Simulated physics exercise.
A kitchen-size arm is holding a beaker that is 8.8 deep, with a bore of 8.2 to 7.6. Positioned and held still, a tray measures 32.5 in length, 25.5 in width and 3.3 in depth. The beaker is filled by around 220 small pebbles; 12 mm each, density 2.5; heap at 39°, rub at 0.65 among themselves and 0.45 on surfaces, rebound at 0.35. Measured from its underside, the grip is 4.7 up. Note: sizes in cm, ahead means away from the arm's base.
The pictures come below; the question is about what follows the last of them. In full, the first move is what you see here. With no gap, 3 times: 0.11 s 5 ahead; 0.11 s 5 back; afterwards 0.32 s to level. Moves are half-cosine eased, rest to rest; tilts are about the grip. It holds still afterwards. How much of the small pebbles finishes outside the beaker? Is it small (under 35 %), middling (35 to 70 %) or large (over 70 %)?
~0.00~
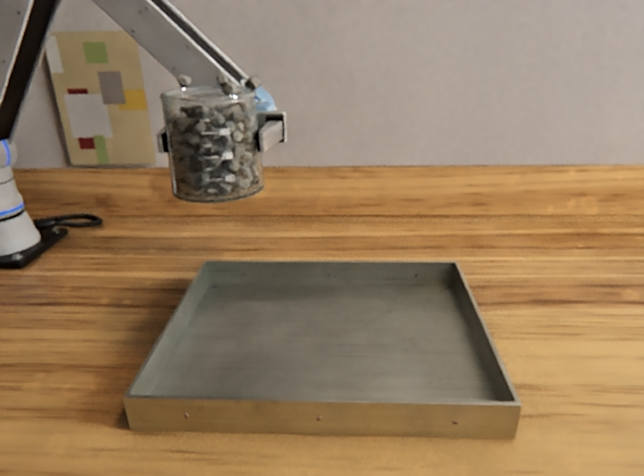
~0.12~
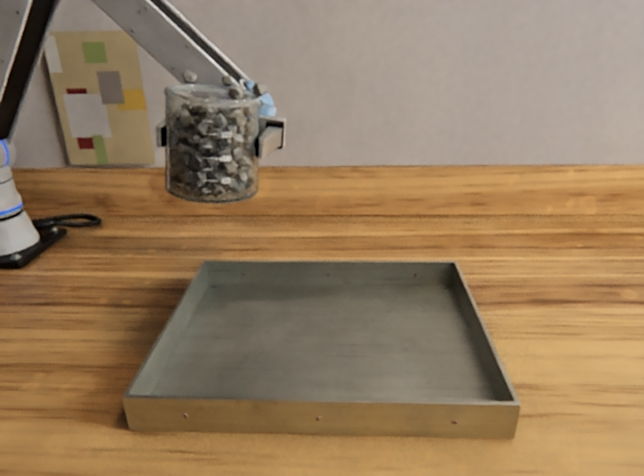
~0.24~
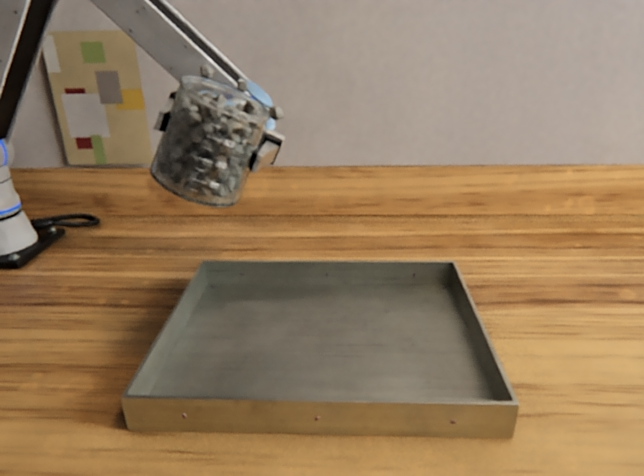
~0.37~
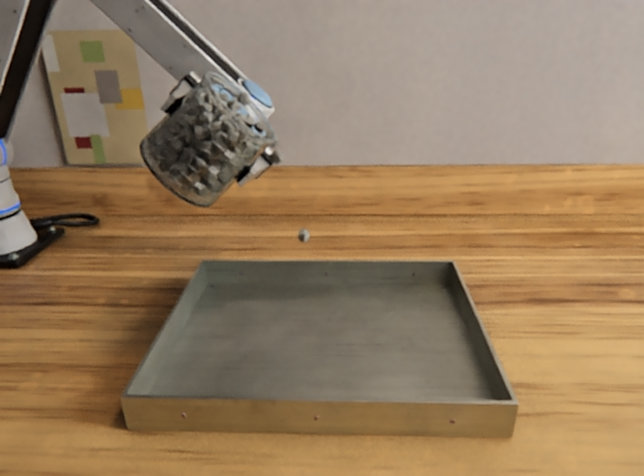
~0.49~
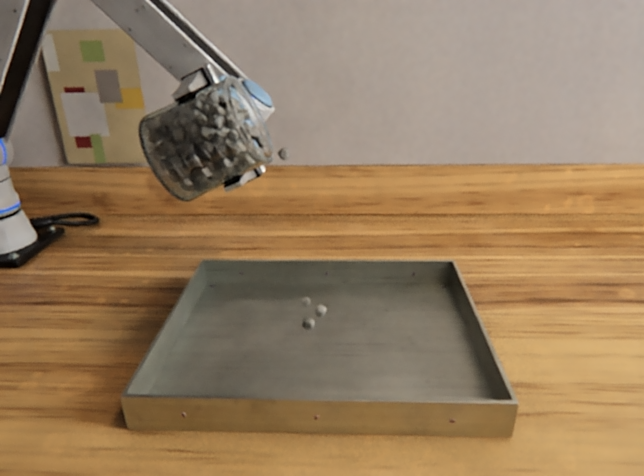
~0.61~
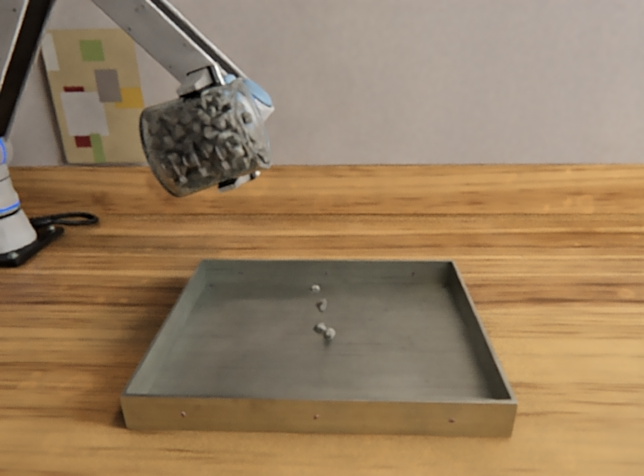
Middling.
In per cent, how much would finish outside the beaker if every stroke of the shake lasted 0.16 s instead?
I'd expect some 35 per cent.
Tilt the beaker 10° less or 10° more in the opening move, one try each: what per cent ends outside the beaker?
45 and 85 %.
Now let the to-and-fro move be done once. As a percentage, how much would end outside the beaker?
Result: Approximately 35 per cent.
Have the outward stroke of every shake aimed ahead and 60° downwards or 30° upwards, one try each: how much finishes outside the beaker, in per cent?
It comes to around 20 per cent on the first try and around 85 per cent on the second.
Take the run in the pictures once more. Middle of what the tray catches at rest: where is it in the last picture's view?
Around pixel (370, 335).
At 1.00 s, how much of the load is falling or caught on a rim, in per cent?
Roughly 6 per cent.
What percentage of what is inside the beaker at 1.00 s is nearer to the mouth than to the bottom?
Share in the mouth half: About 70 %.
After 1.00 s, tilted 73° forward, highest piece 25 above the table; 139 in the beaker, 67 in the tray, 12 in flight or on a rim.
After 1.39 s, tilted 49° forward, highest piece 23 above the table; 125 in the tray, 86 in the beaker, 7 in flight or on a rim.
After 1.79 s, level, highest piece 24 above the table; 133 in the tray, 85 in the beaker.
After 2.84 s, level, highest piece 24 above the table; 133 in the tray, 85 in the beaker.
In the end, 133 in the tray, 85 in the beaker. That is 61 % outside the beaker.
